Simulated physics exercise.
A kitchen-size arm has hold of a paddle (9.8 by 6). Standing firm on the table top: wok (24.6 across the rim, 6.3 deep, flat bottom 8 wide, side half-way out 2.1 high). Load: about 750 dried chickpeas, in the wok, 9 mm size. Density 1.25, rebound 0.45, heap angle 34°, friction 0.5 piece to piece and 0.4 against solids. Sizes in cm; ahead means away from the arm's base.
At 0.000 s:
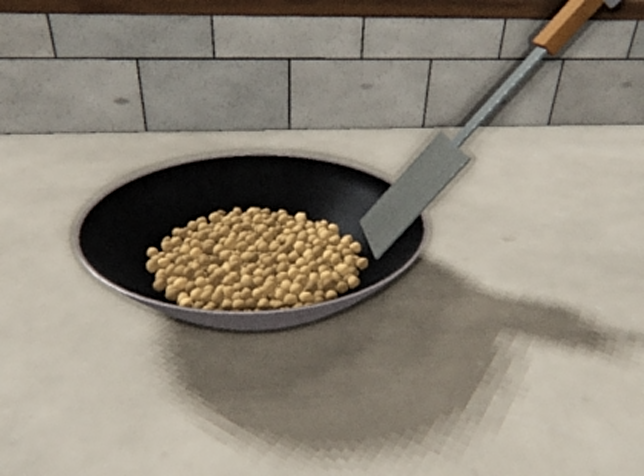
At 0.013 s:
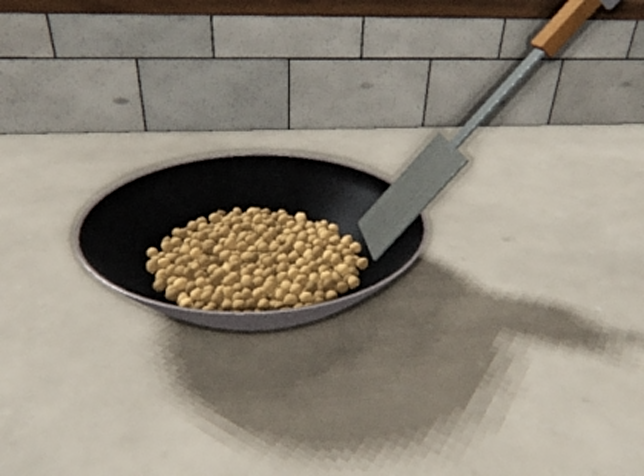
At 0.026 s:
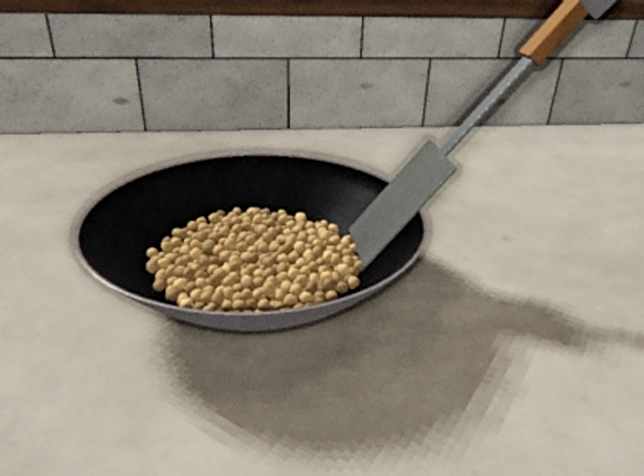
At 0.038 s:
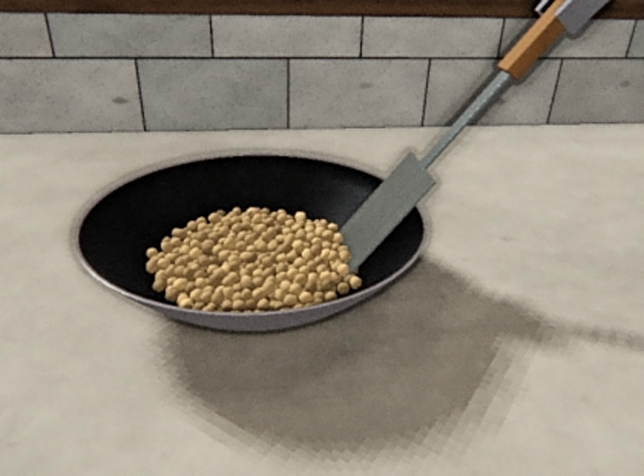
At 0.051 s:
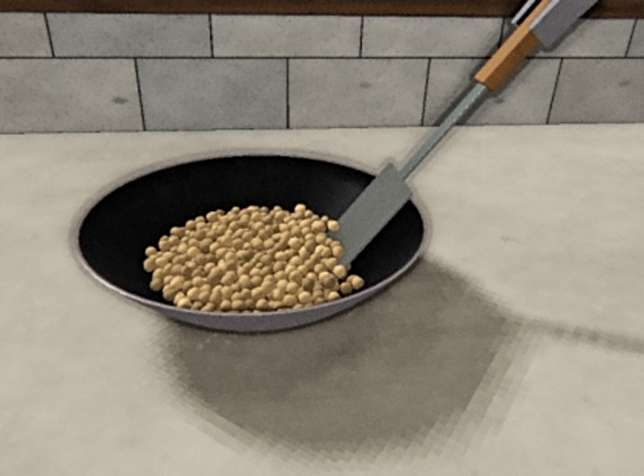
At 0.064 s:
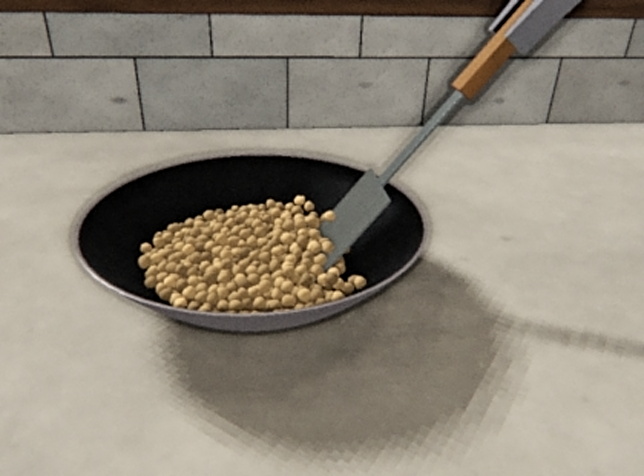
At first, a paddle rests at the right side of a dark wok holding a low heap of dried chickpeas on a pale table top. The paddle then slides a short way left into the heap, pushing the nearest chickpeas, and the heap bunches slightly higher while a few sit loose beside the blade.
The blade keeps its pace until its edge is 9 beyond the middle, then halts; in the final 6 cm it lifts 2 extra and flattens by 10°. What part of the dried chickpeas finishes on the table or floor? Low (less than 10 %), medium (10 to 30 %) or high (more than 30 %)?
Answer: High; more than 30 % of the dried chickpeas finish on the table or floor.
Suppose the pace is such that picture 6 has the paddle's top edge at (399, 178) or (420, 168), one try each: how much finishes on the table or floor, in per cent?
Some 35 and 25 per cent.
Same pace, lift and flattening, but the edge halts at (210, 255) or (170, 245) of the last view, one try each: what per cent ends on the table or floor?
Some 5 and 35 per cent.
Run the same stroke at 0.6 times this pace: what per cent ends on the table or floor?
Some 30 per cent.
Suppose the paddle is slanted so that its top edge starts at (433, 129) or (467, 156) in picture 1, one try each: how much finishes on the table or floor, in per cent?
Some 40 and 40 per cent.
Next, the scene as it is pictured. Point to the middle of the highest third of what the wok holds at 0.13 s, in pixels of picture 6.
At about (177, 230).
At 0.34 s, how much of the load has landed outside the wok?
About 10 per cent.
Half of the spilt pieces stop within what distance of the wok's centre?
About 42 cm.
After 0.10 s, sloping 52°, highest piece 7 above the table; 746 in the wok.
After 0.13 s, sloping 49°, highest piece 8 above the table; 745 in the wok, 1 on the blade or in flight.
After 0.34 s, sloping 42°, highest piece 18 above the table; 452 in the wok, 79 on the table or floor, 215 on the blade or in flight.
After 1.39 s, sloping 42°, highest piece 5 above the table; 452 in the wok, 294 on the table or floor.
In the end, 452 in the wok, 294 on the table or floor. That is 39 % on the table or floor.
